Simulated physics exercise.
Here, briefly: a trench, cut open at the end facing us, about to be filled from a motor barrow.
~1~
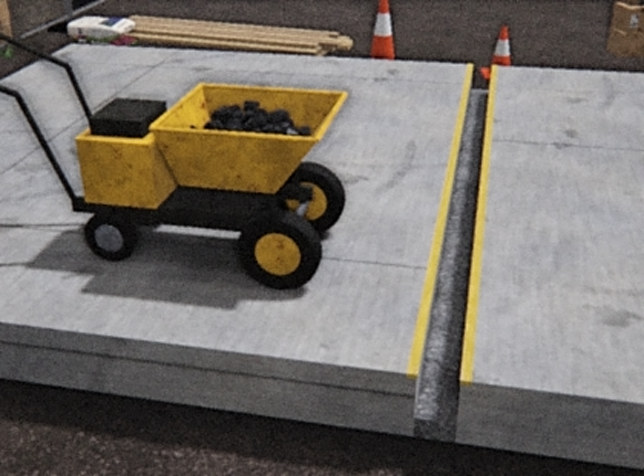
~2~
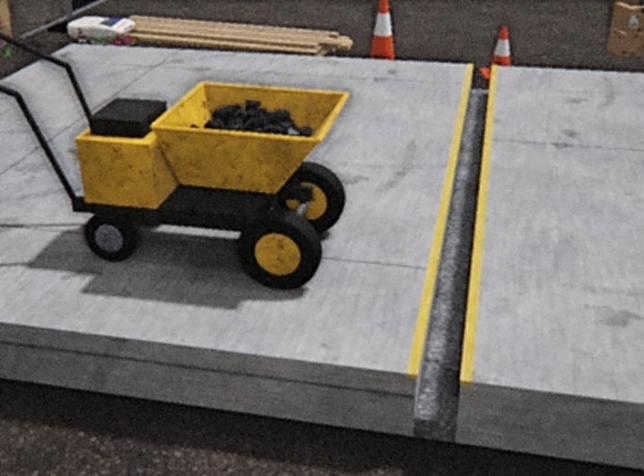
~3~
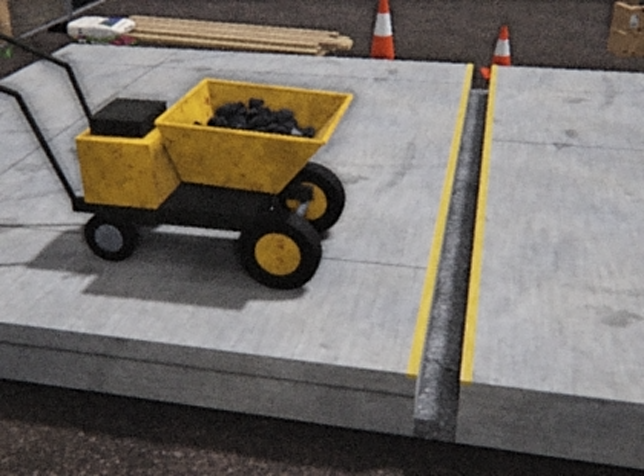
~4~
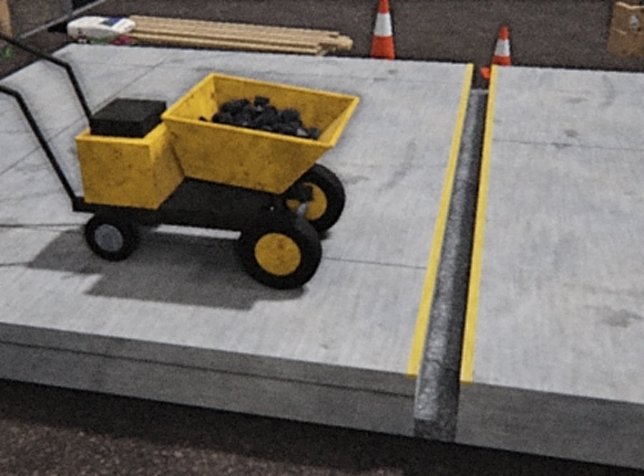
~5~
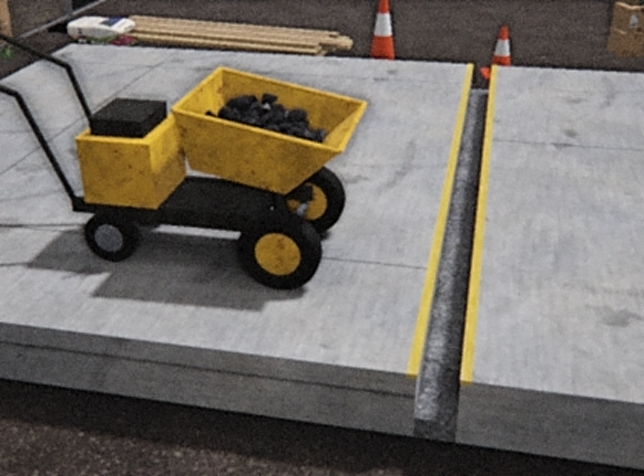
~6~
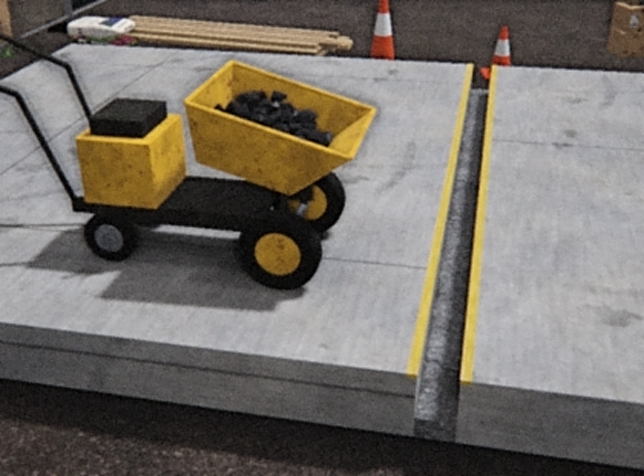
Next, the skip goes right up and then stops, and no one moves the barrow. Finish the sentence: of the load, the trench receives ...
The majority.
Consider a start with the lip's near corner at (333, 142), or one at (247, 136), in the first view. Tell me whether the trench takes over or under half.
The bulk / a minority.
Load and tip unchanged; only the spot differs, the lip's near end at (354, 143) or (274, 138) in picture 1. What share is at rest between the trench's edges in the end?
First try: Around 70 %; second try: Around 30 %.
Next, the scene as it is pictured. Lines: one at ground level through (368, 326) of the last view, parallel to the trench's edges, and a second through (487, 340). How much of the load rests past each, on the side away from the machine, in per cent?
That's 90 per cent for the first and 0 per cent for the second.
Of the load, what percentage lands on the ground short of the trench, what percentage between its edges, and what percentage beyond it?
Short about 10 %, between about 75 %, beyond about 5 %.
Shortly afterwards, skip tipped steeply; the whole lot in the skip.
Next, skip tipped right over; the bulk in the skip; a little short of the trench; near a quarter in or heaped over the trench; only a few beyond it; only a few falling.
Some moments later, skip tipped right over; a little in the skip; a little short of the trench; near two thirds in or heaped over the trench; only a few beyond it.
In the end, skip tipped right over; a little in the skip; a little short of the trench; the bulk in or heaped over the trench; only a few beyond it.
